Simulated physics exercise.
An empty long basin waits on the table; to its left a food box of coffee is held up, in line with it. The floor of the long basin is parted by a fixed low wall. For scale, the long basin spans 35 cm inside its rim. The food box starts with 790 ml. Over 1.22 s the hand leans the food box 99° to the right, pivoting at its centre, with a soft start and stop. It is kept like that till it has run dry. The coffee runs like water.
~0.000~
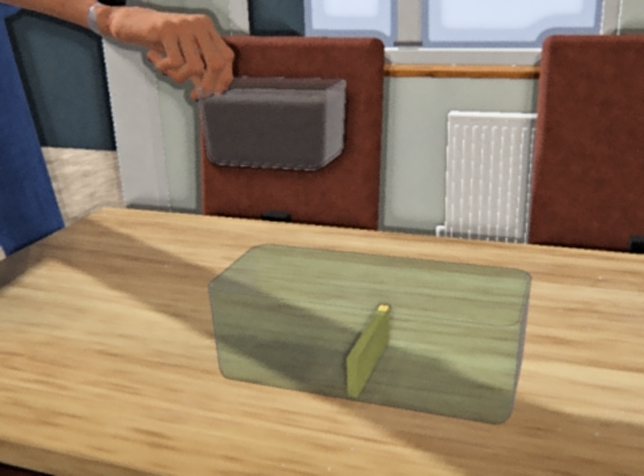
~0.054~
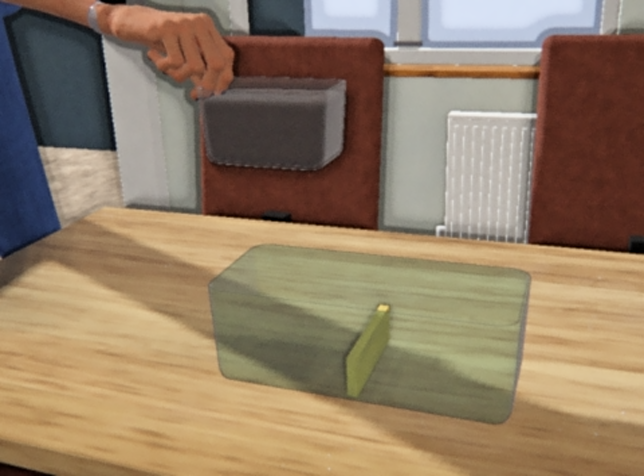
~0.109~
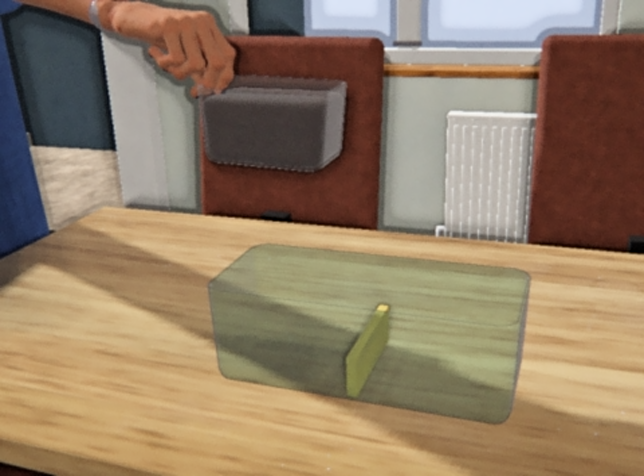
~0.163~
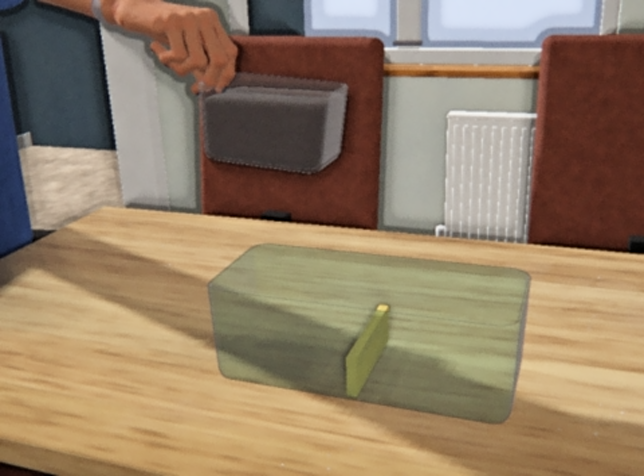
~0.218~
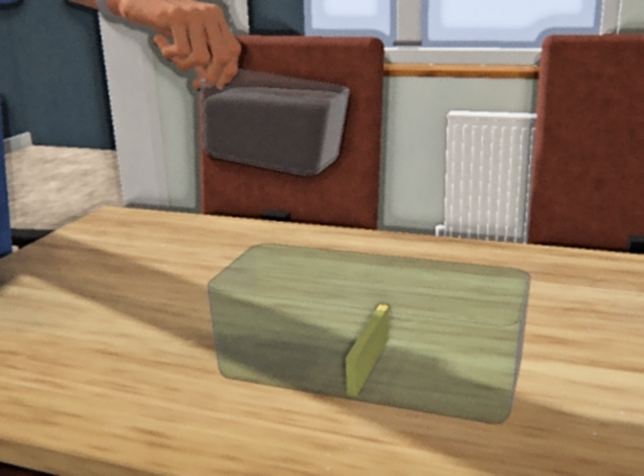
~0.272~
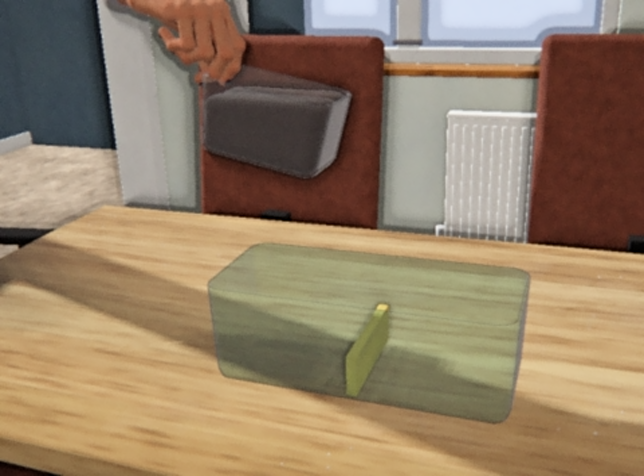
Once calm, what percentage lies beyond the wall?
The far part has some 80 per cent.
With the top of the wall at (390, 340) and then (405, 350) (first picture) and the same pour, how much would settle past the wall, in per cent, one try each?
First 70, then 55 per cent.
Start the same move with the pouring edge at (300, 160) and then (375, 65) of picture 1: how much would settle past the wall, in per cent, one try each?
In turn about 35 and 95 per cent.
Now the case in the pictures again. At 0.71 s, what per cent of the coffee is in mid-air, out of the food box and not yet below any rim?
About 32 per cent.
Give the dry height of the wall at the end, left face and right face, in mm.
Some 44 mm on the left and 22 mm on the right.
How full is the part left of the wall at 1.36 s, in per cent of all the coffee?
Some 16 per cent.
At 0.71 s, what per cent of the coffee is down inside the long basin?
Near 12 in a hundred.
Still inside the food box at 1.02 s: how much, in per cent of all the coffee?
Some 12 per cent.
After 0.71 s the tilt is 62° and 54 per cent is still to pour, 1 is left of the wall and 12 right of it.
After 1.02 s the tilt is 93° and 12 per cent is still to pour, 3 is left of the wall and 75 right of it.
After 1.36 s the tilt is 99° and 1 per cent is still to pour, 16 is left of the wall and 80 right of it.
After 1.72 s the tilt is 99° and 0 per cent is still to pour, 19 is left of the wall and 80 right of it.
In the end 19 per cent lies left of the wall, 80 right of it and 1 outside.
